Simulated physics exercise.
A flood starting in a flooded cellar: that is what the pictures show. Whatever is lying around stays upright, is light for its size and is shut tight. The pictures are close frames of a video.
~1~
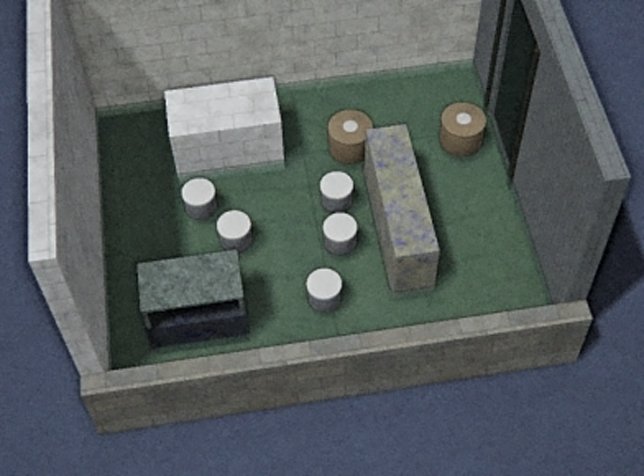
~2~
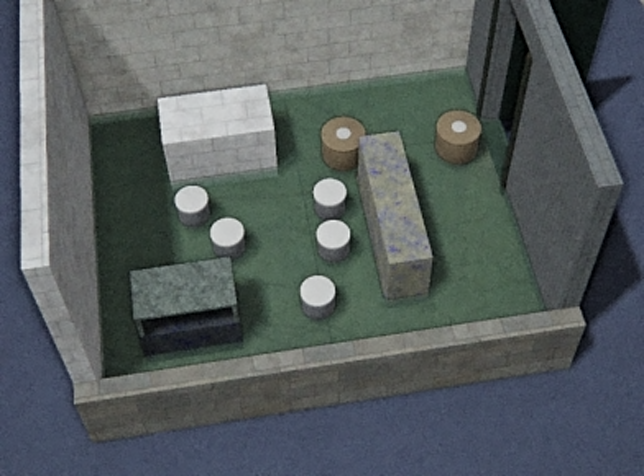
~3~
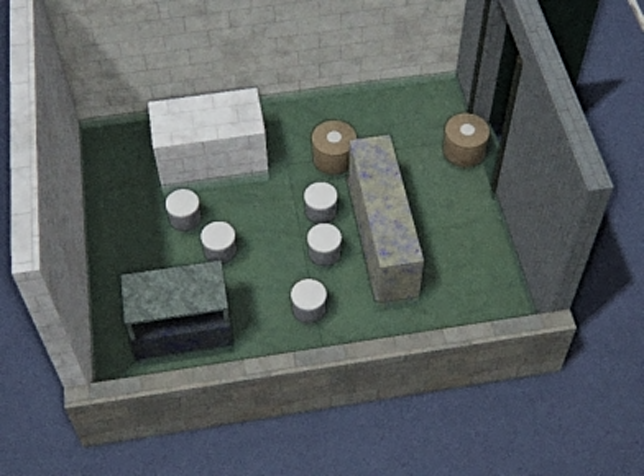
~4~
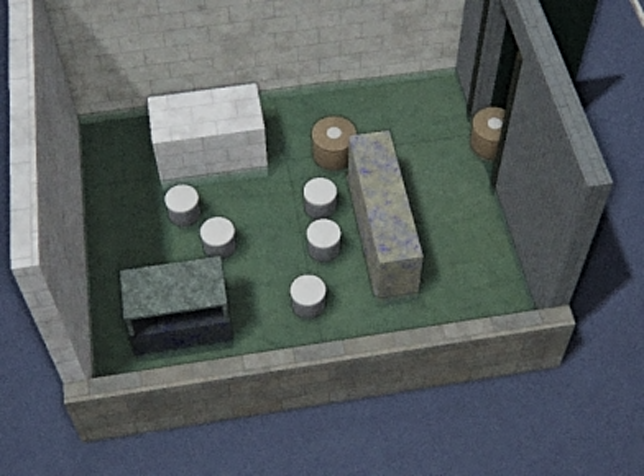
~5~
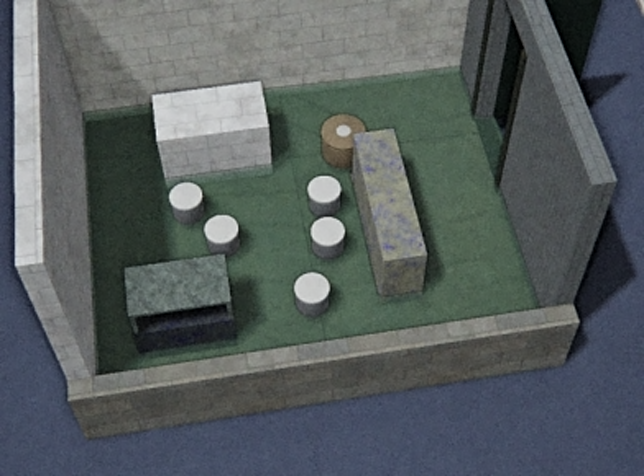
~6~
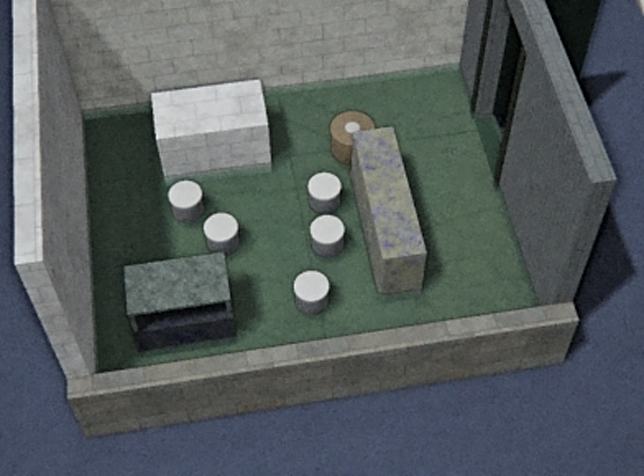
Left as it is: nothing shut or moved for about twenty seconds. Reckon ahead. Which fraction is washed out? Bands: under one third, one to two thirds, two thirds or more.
One to two thirds.
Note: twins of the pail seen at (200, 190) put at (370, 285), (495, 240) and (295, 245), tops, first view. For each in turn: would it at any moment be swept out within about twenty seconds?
In that order: Out, out, kept in.
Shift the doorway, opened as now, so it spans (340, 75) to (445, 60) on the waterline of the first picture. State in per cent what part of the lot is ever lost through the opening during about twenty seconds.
About 70 percent.
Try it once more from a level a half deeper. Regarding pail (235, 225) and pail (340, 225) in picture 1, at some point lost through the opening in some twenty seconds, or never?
The first one is never lost and the second is never lost.
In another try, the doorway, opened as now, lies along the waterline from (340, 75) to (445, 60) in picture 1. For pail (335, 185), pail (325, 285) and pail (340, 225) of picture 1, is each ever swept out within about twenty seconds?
Turn by turn - departs, stays put, departs.
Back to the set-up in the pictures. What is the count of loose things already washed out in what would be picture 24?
All told, it is 3.
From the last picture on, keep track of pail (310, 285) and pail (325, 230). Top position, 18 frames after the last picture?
Approximately (449, 293), then (348, 214).
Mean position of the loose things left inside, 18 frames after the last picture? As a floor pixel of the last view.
Roughly (325, 249).
A moment on, 1 of 7 are out; 6 afloat.
Next, 3 of 7 are out; 4 afloat.
Later, 4 of 7 are out; 3 afloat.
In the end, 4 of 7 are out; 3 afloat.
